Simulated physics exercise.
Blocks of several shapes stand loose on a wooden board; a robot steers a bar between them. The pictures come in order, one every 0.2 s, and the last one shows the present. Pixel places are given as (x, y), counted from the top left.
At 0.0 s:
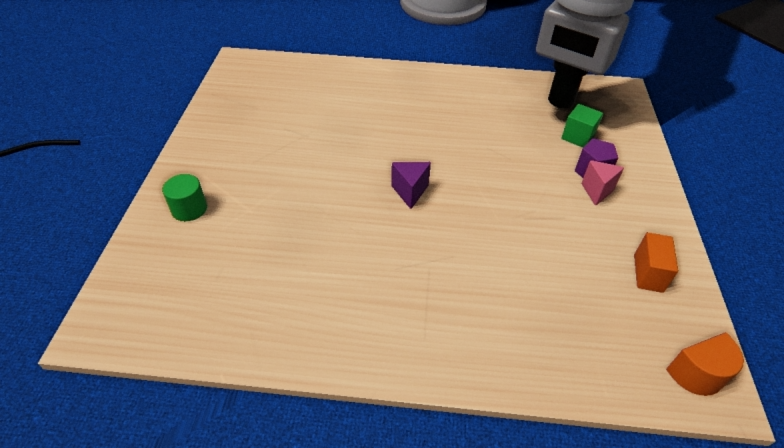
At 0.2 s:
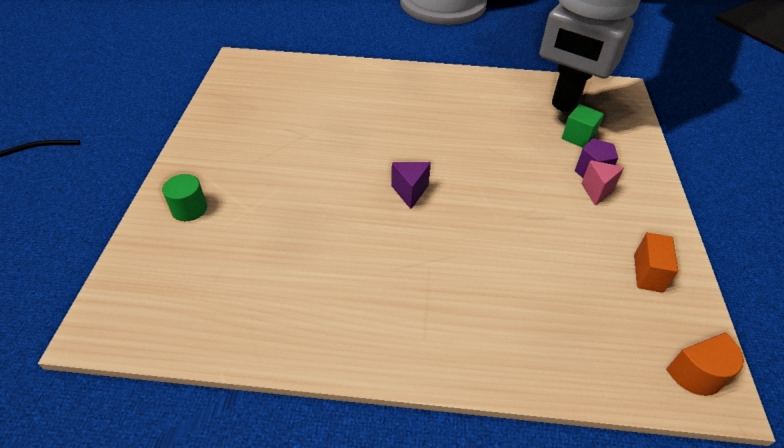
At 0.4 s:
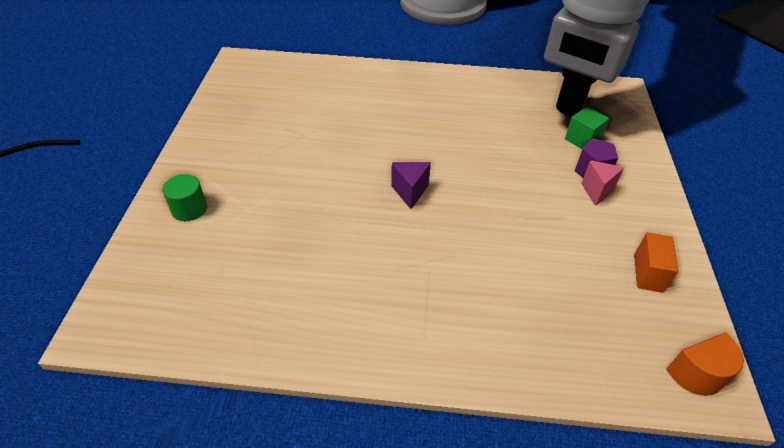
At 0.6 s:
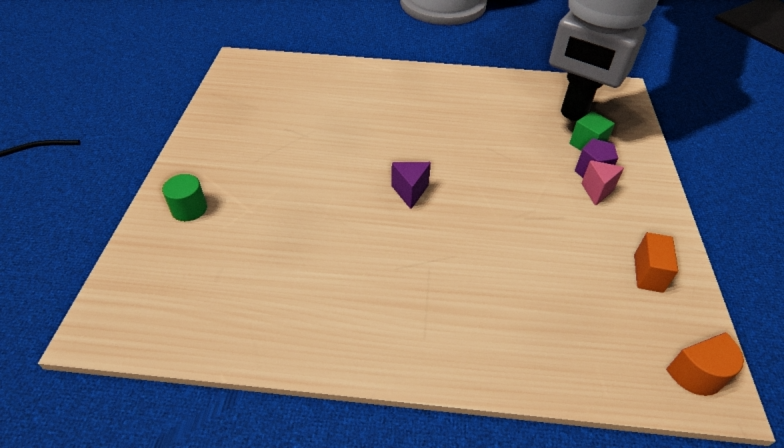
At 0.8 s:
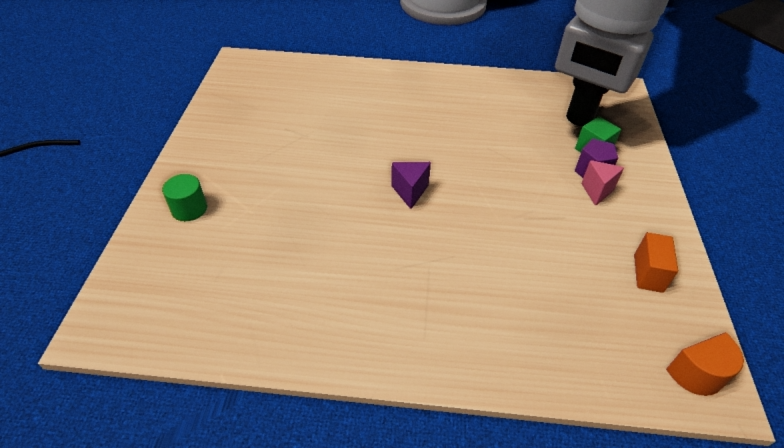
A robot arm's dark bar at the upper right creeps right and toward the viewer, nudging a green block slightly the same way, closer to a purple block, while everything else stays still. A fixed, raised view looks down on a pale wooden board on blue fabric. A pink block sits beside the purple one, two orange blocks lie lower right, another purple block near the middle, and a green cylinder at left.
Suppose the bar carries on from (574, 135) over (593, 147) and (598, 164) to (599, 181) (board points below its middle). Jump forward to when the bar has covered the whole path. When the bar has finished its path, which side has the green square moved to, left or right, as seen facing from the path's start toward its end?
It's set to shift left.
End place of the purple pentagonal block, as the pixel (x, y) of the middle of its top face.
The top centre is at (601, 176).
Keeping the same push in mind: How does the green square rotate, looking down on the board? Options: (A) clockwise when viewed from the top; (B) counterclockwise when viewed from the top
Correct choice: B.
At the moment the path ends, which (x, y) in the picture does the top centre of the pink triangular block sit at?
I'd expect the centre of its top face to be at (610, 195).
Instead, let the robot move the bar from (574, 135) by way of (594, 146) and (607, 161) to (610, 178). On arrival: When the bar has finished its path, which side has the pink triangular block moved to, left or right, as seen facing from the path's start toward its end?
It goes right.
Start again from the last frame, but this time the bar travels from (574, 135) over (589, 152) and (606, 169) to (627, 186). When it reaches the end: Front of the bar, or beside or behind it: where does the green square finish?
I expect it to be beside or behind the bar.
What follows on the original path. Halfway along, bar (603, 139); purple pentagonal block (603, 152), turned 20° clockwise; green square (632, 146).
At the end, bar (606, 164); purple pentagonal block (601, 176), turned 15° clockwise; green square (638, 152), turned 40° anticlockwise; pink triangular block (610, 195), turned 15° anticlockwise.
